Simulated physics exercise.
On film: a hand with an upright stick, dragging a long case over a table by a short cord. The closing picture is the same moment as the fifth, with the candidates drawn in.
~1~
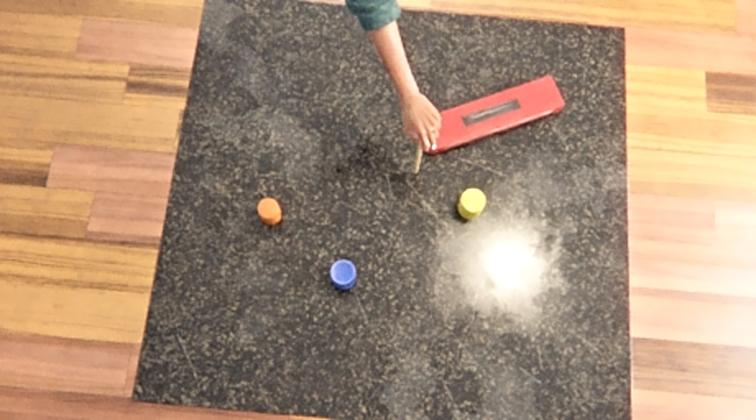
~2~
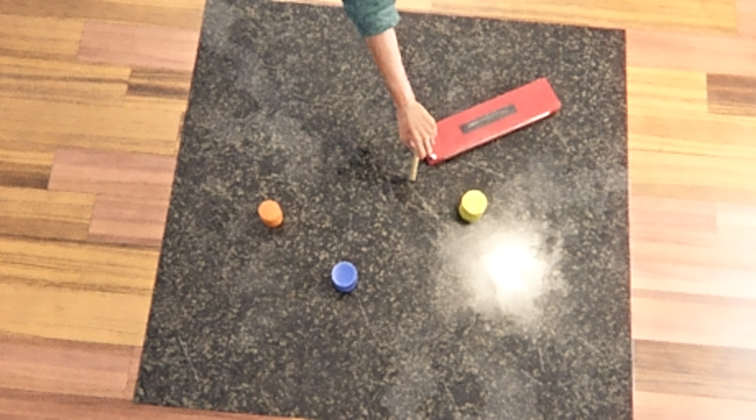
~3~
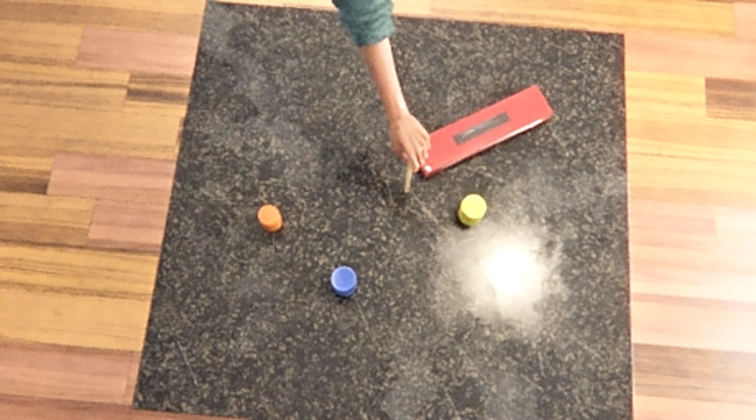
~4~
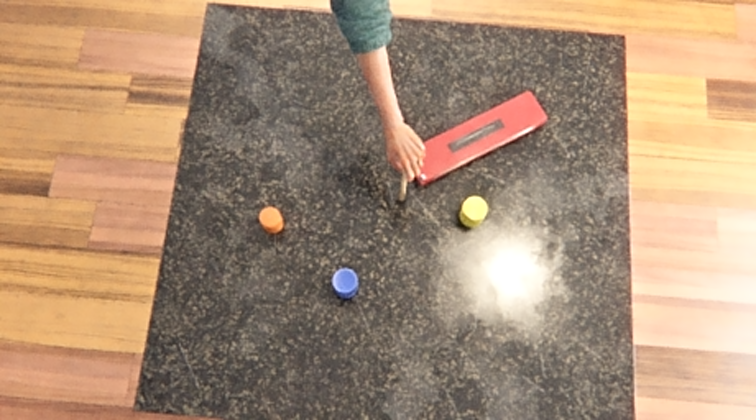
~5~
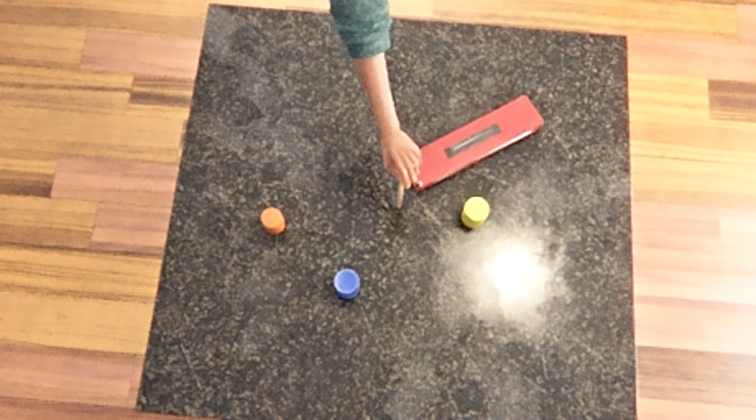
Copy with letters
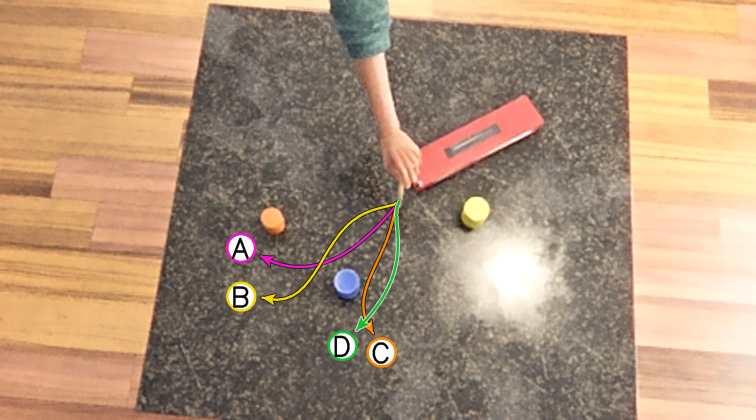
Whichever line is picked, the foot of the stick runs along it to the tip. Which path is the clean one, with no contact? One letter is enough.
The stick should follow B.
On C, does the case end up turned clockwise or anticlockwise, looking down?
On that path, anticlockwise.
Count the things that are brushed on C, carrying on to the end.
One.
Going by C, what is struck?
It is the blue jar.
On the marked copy, A from (400, 201) via (340, 256) to (261, 256); B from (400, 201) via (329, 249) to (262, 298); C from (400, 201) via (374, 269) to (373, 333); D from (400, 201) via (394, 273) to (357, 330).
With B. Early on, foot of the stick (345, 229), middle of the case (426, 172).
Further on, foot of the stick (310, 279), middle of the case (385, 209).
At the end, foot of the stick (263, 298), middle of the case (349, 239); nothing has been touched.
As for the rest, A meets the orange candle; C meets the blue jar; D meets the yellow tin and blue jar.
